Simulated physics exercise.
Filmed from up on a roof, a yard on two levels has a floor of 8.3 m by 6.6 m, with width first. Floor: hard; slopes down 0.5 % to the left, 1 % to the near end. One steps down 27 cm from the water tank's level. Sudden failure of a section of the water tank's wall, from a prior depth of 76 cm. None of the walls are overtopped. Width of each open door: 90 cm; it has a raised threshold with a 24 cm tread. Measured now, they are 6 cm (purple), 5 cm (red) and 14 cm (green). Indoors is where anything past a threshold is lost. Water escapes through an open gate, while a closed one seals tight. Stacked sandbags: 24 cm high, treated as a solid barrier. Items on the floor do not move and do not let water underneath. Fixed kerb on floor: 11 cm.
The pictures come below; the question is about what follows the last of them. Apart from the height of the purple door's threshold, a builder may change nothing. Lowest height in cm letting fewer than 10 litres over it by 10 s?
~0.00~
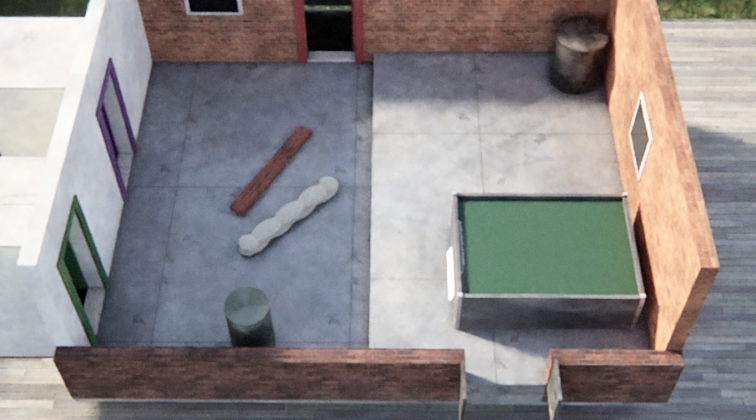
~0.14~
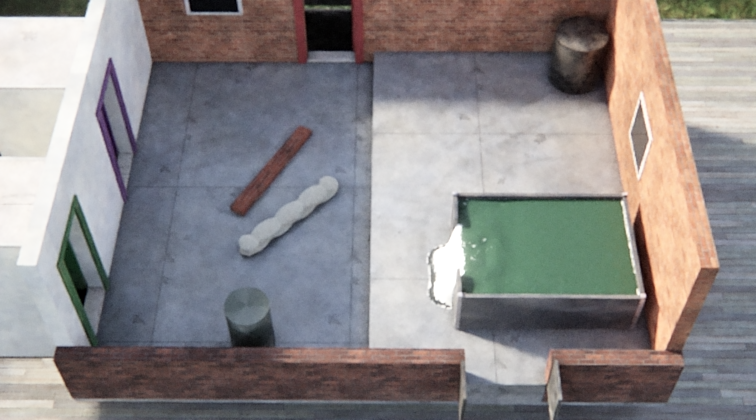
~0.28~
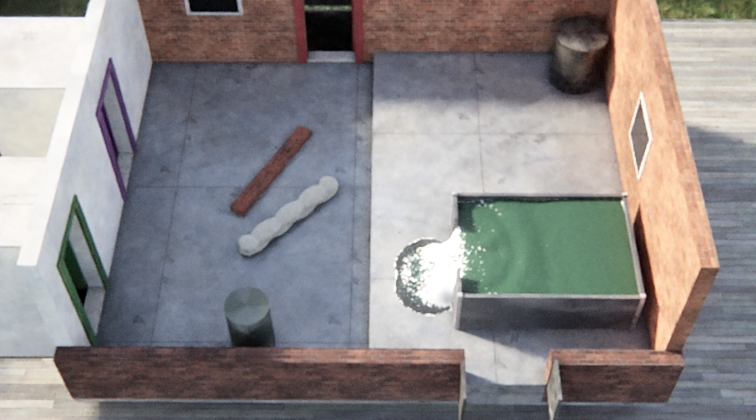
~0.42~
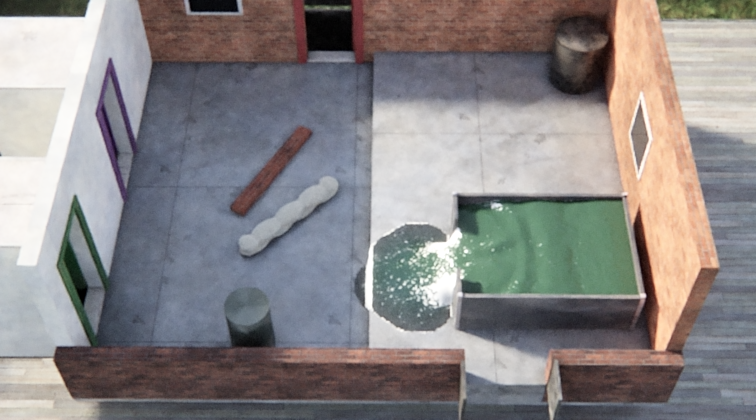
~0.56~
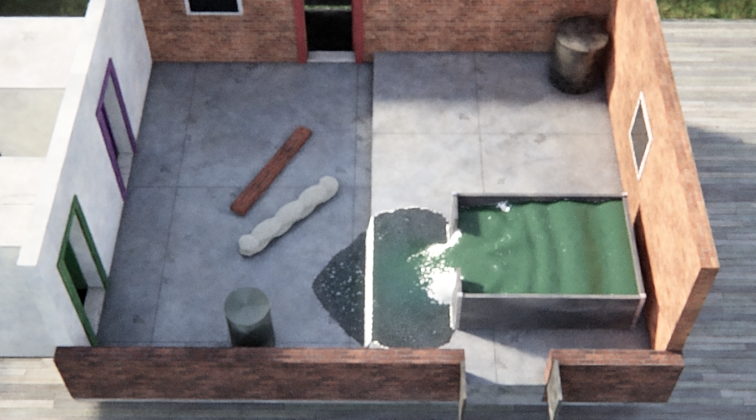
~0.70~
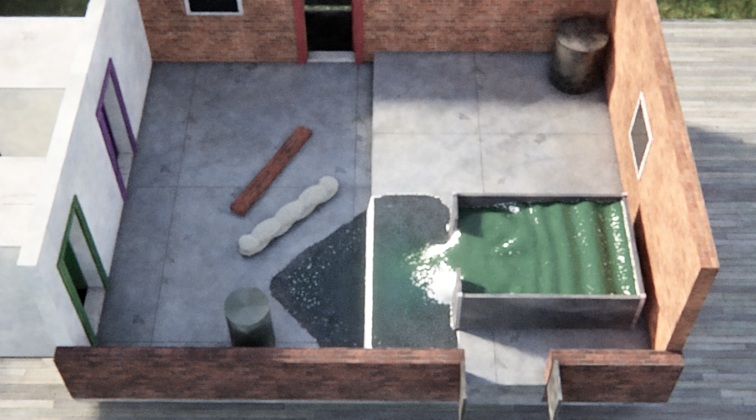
About 6.5 centimetres.
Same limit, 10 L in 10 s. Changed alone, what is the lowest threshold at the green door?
Roughly 32 cm at the green door.
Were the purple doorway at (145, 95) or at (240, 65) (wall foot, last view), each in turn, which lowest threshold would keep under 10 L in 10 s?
Roughly 11.5 cm for the first and 9.5 cm for the second.
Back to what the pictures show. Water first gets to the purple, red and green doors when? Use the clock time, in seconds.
Purple 3.0 s, red 3.6 s, green 1.6 s.
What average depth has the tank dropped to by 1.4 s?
About 56 centimetres on average.
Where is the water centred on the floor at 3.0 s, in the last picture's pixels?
I'd say around (405, 277).
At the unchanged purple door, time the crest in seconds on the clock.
Around 7.5 seconds.
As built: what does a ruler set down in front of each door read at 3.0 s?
Purple 2, red 0, green 33 cm.
After 1.4 s water covers 25 % of the floor, deepest (42 cm) near (441, 276); it has not reached the purple door.
After 3.0 s water covers 35 % of the floor, deepest (38 cm) near (89, 376); 2 cm at the purple door, 0 litres in over its 6 cm threshold.
After 10.0 s water covers 55 % of the floor, deepest (16 cm) near (357, 377); 8 cm at the purple door, 12 litres in over its 6 cm threshold.
At the purple door as built, the water arrived by 3.0 s and peaked near 9 cm at 7.4 s.
With a threshold of 5.5 cm, 15 litres would have come in within the 10 s; with 7.5 cm, 4 litres. So under 10 litres takes about 6.5 cm.
